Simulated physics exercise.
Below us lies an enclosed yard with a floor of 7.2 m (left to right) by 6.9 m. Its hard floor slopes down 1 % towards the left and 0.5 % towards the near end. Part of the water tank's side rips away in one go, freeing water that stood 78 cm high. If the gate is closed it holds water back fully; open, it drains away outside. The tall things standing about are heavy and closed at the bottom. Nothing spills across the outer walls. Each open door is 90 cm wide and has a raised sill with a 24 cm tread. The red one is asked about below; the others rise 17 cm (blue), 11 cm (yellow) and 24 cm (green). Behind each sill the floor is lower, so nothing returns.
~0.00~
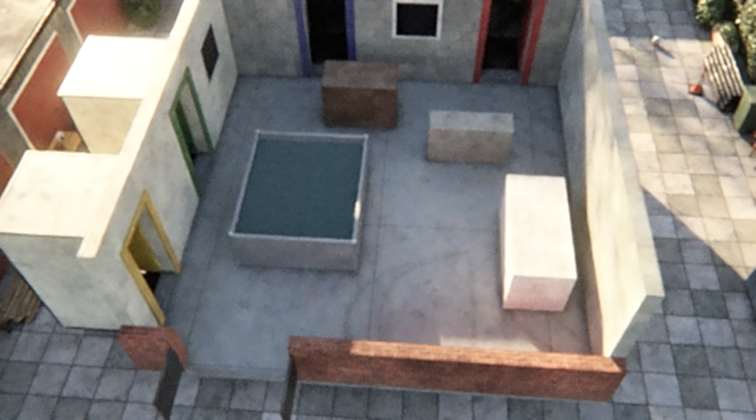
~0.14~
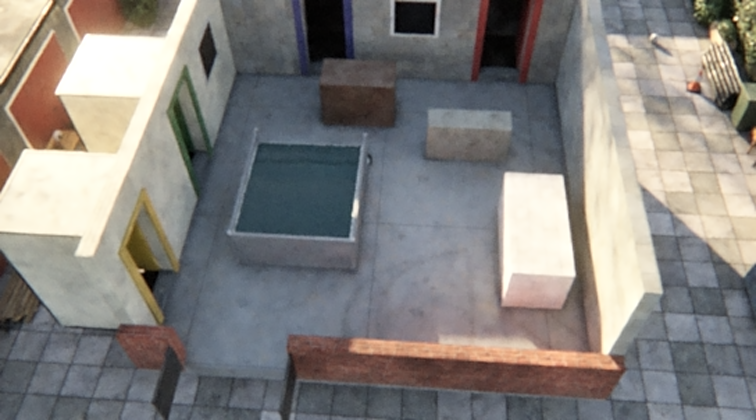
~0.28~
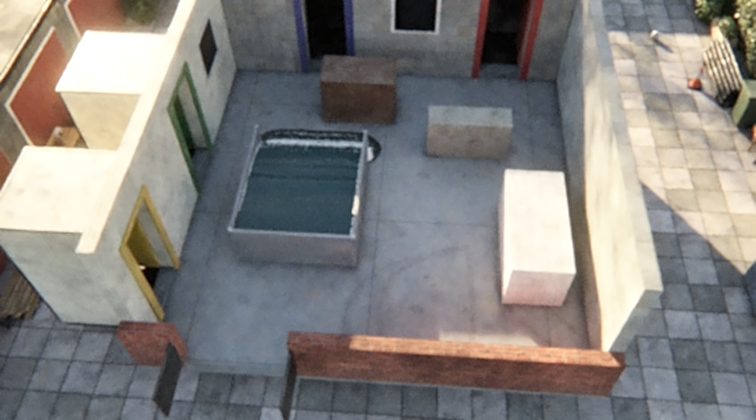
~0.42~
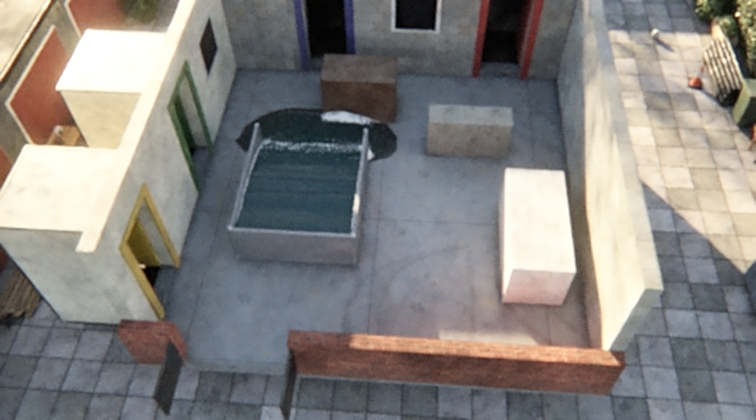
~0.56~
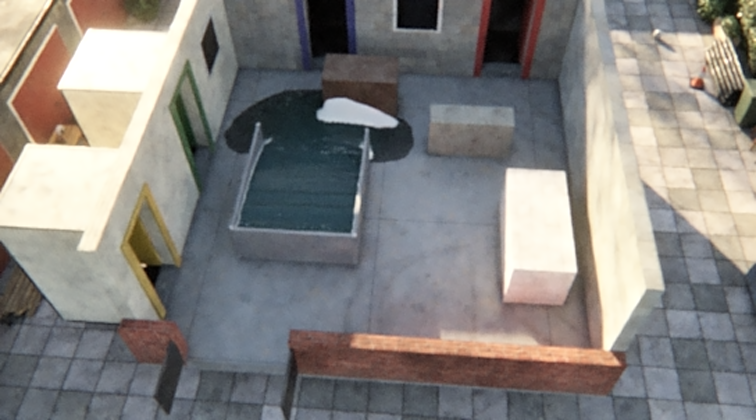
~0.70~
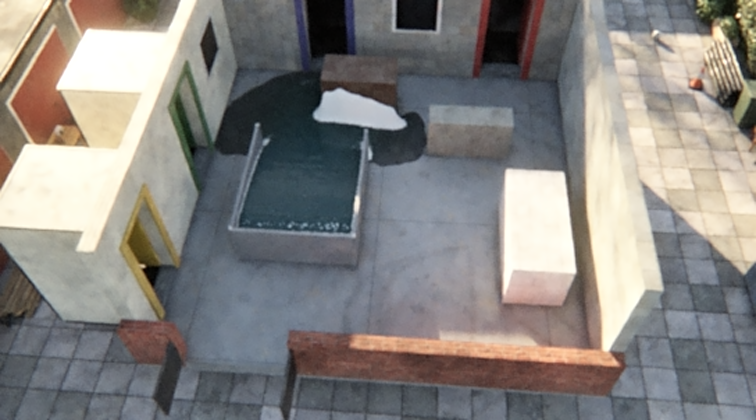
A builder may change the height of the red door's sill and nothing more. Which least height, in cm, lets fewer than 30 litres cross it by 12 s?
About 10.5 cm.
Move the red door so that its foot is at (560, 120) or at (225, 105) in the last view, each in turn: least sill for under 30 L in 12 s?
Roughly 12.5 and 33 cm.
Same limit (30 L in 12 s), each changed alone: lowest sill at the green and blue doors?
About 7.5 cm at green and 29 cm at blue.
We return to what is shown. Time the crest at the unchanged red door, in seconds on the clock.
Near 4.0 s.
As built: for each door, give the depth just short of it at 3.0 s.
In cm: Blue 25, yellow 0, red 14, green 9.
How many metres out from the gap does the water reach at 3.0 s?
Some 5.6 m out.
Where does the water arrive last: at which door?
It is the yellow one.
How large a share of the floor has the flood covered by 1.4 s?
Some 25 per cent of it.
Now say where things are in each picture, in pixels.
In the first picture, still water, 78 cm deep, in the water tank at (303, 186); the red door at (506, 47) is dry.
In the second picture, water pours out on the far side and has run 0.3 m, to a hidden place; about 10 cm deep outside, 78 cm at the back.
In the third picture, the gap is on the far side, the front 0.7 m out at a hidden place; the back of the water tank holds 78 cm.
In the fourth picture, water pours out on the far side and has run 1.3 m, to (291, 111); about 14 cm deep outside, 78 cm at the back.
In the fifth picture, water pours out on the far side and has run 1.9 m, to (294, 93); about 11 cm deep outside, 75 cm at the back.
In the sixth picture, water pours out on the far side and has run 2.5 m, to (308, 74); about 8 cm deep outside, 66 cm at the back; the red door at (506, 41), 4.6 m from the gap, is still 2.2 m from the nearest water.
After 1.4 s water covers 25 % of the floor, deepest (53 cm) near (340, 125); it has not reached the red door.
After 3.0 s water covers 60 % of the floor, deepest (38 cm) near (238, 69); 14 cm at the red door, 0 litres in over its 20 cm sill.
After 12.0 s water covers 95 % of the floor, deepest (12 cm) near (337, 357); 5 cm at the red door, 0 litres in over its 20 cm sill.
At the red door as built, the water arrived by 2.1 s and peaked near 19 cm at 4.2 s.
With a sill of 9 cm, 45 litres would have come in within the 12 s; with 12 cm, 20 litres. So under 30 litres takes about 10.5 cm.
